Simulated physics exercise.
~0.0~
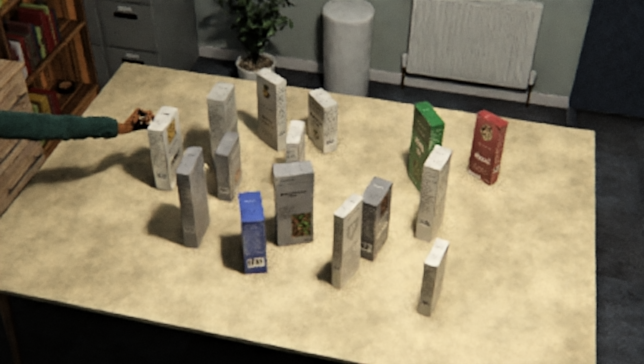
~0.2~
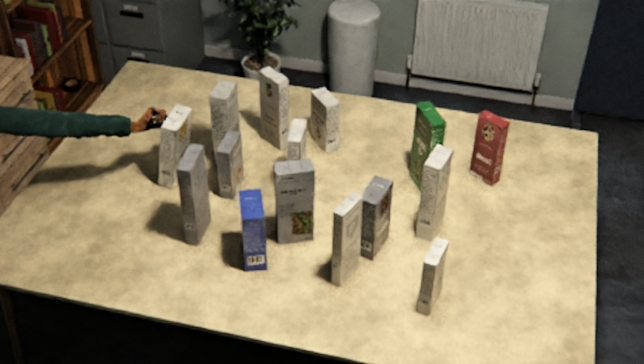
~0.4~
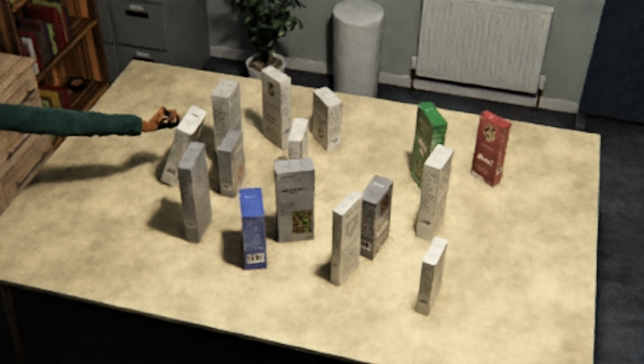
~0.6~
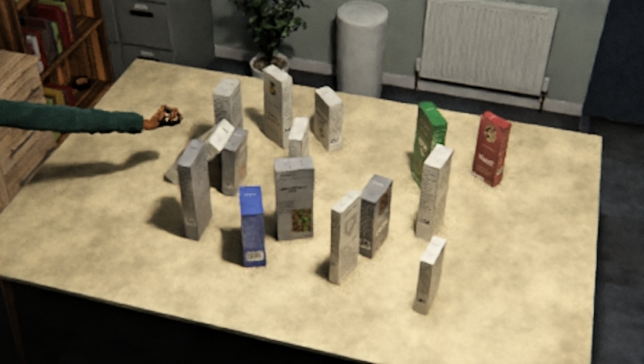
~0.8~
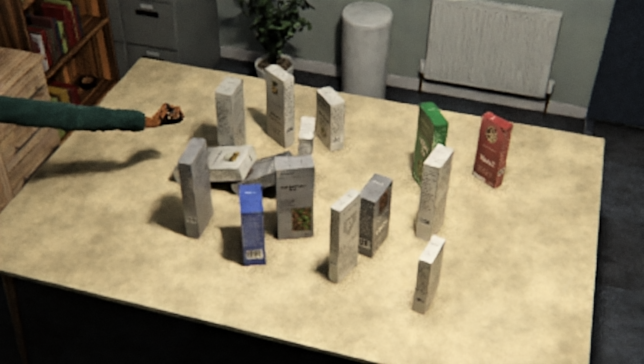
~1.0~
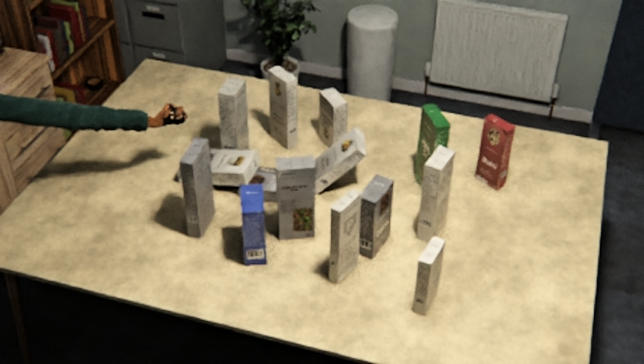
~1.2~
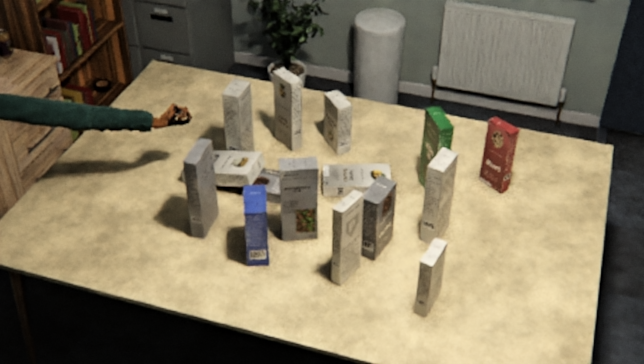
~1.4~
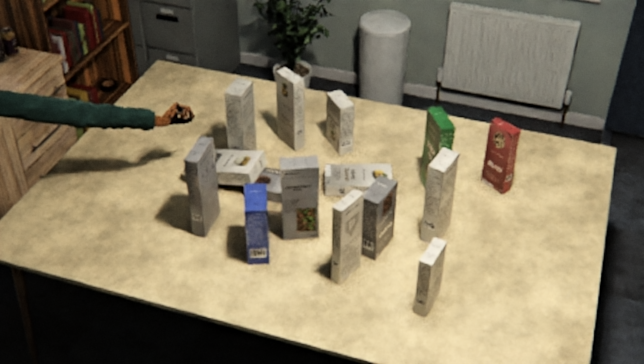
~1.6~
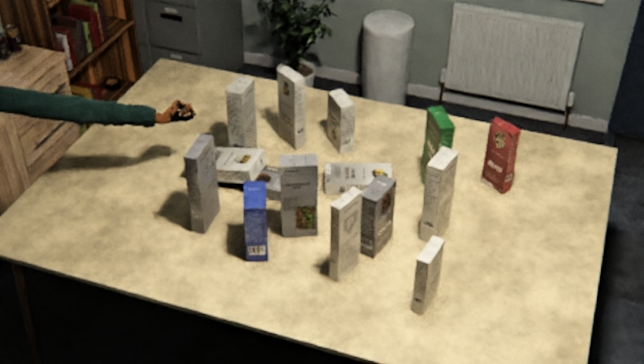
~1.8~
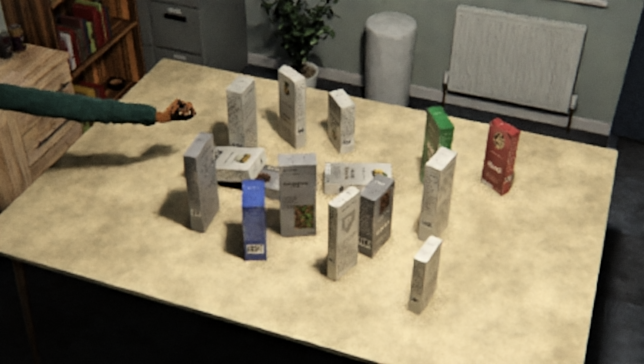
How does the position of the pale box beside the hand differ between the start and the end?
At the start the pale box stands upright by the hand, and by the end it lies on its side, farther to the right.
